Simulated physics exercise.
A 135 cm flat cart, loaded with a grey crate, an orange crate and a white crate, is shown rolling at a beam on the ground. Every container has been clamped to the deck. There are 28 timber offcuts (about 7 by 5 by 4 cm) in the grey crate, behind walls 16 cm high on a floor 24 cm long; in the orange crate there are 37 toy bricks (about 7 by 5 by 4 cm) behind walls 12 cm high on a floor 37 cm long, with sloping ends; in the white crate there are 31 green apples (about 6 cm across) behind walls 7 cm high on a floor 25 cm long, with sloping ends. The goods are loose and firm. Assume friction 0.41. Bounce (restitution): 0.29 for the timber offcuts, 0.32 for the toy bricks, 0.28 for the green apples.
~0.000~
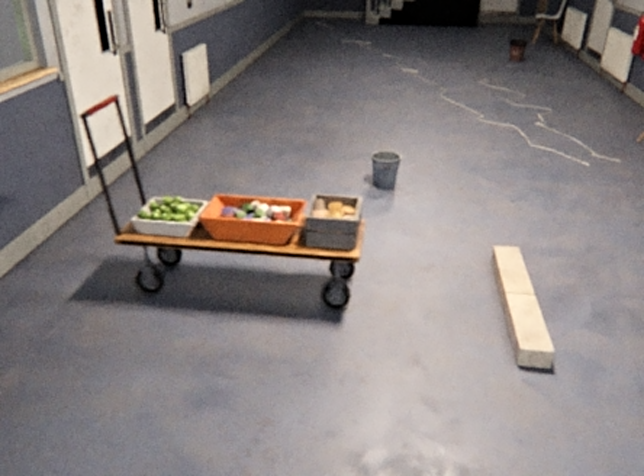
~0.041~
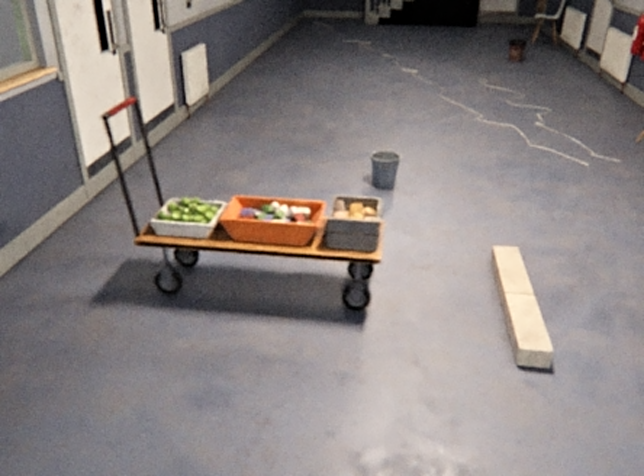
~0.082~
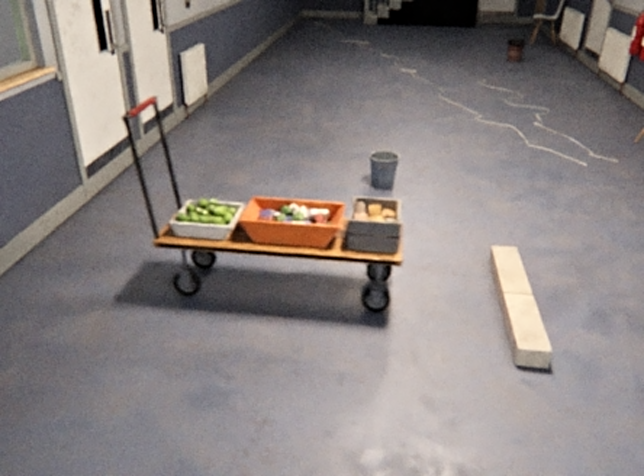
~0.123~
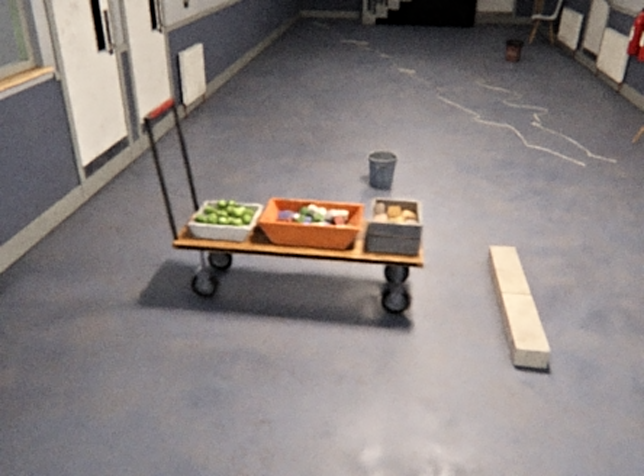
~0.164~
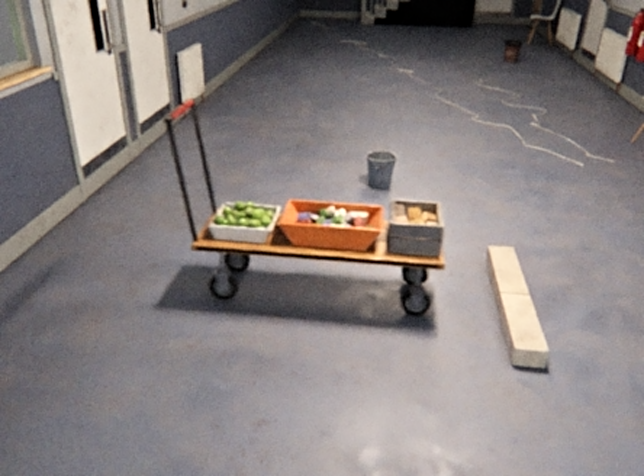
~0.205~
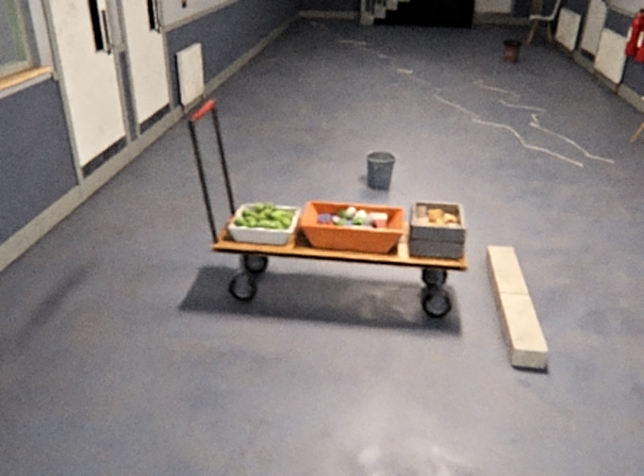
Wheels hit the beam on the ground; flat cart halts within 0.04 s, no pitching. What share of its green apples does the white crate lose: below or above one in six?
What gets out climbs above a sixth.
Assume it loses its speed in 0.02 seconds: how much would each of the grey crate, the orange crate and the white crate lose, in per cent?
Result - grey crate: 10 percent, orange crate: 20 percent, white crate: 30 percent.
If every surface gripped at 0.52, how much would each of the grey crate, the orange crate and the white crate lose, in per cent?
Grey crate 0, orange crate 20, white crate 40 per cent.
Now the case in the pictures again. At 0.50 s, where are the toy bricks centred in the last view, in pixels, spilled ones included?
In the last view, the centre sits near (431, 228).
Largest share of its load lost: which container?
The white crate.
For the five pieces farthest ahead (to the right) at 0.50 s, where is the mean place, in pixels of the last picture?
Close to (509, 226) in the last view.
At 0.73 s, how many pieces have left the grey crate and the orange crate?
Estimate at that time - grey crate 1, orange crate 6, give or take.
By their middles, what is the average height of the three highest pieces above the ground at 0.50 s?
About 68 cm up.
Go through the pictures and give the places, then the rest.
In the first picture (places track the rim corner closest to us here; the camera pans a little), white crate (189, 224); grey crate (355, 220); 86 cm to go; all still inside.
White crate (209, 225); grey crate (376, 221); 74 cm to go, in the second picture.
White crate (229, 226); grey crate (398, 223); 63 cm to go, in the third picture.
White crate (249, 228); grey crate (419, 224); 51 cm to go, in the fourth picture.
White crate (269, 230); grey crate (441, 226); 39 cm to go, in the fifth picture.
White crate (290, 231); grey crate (463, 228); 27 cm to go; all still inside, in the sixth picture.
After 0.28 s, impact.
After 0.38 s, the grey crate has all 28, the orange crate has all 37 and the white crate is down by 1 of 31.
After 0.50 s, the grey crate is down by 1 of 28, the orange crate is down by 4 of 37 and the white crate is down by 9 of 31.
After 0.73 s, the grey crate is down by 1 of 28, the orange crate is down by 6 of 37 and the white crate is down by 11 of 31.
When it is over (at 1.23 s), the grey crate is down by 1 of 28, the orange crate is down by 6 of 37 and the white crate is down by 11 of 31. Asked share, 11 of 31, 35 per cent.
